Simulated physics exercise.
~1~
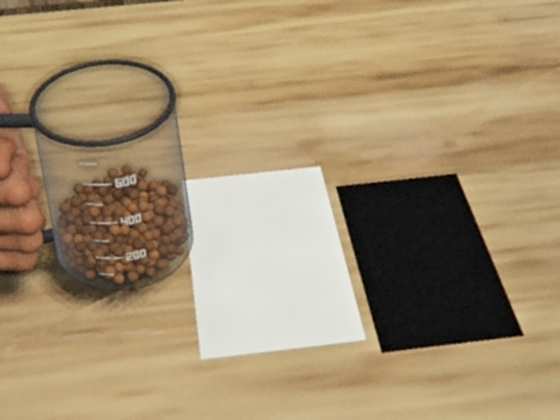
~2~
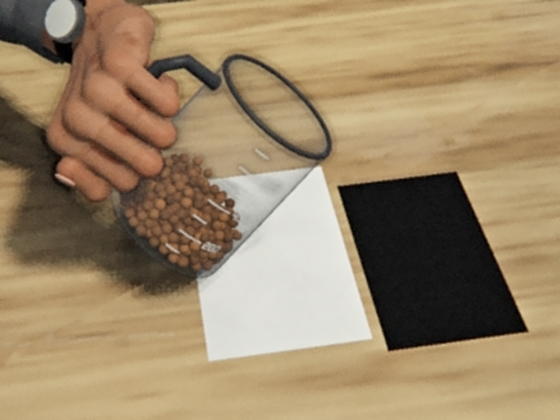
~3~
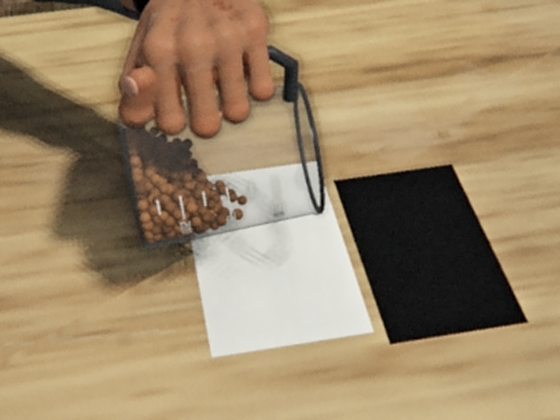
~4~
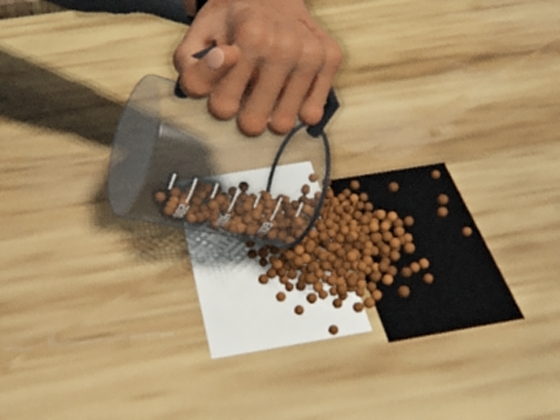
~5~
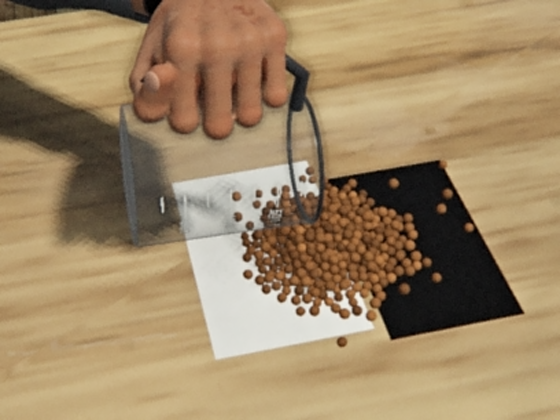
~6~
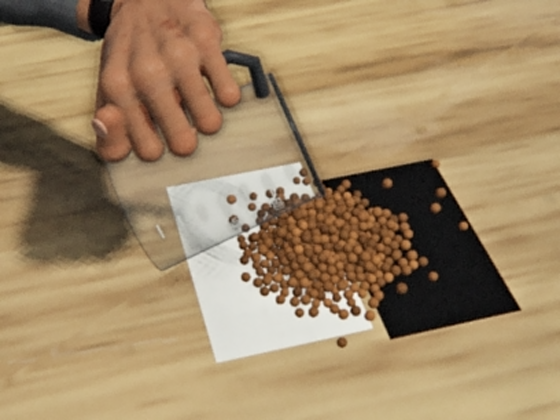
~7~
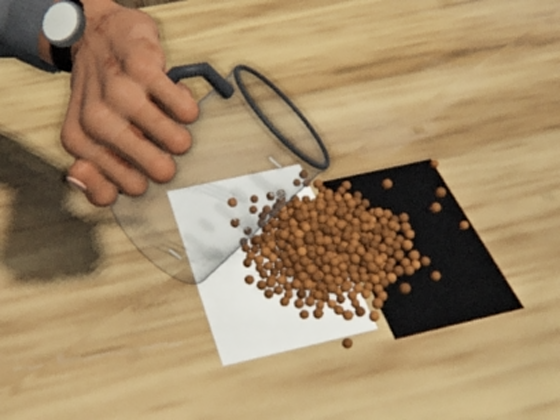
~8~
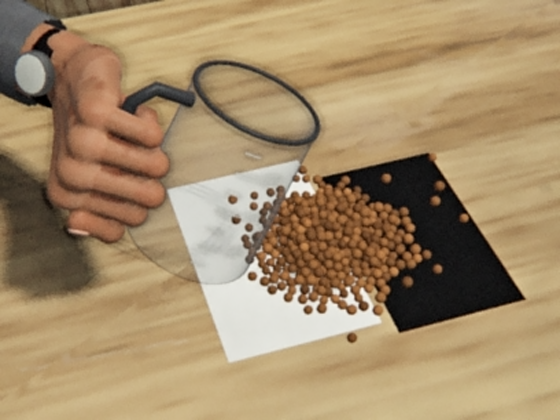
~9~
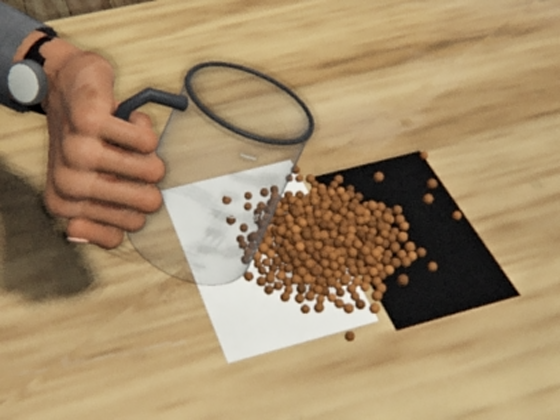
On a wooden table, a hand tipped a clear jug of small brown balls over a white mat beside a black one, spilling them in a heap across both, with a few straying onto the wood, then tilted the emptied jug partway back and held it there.
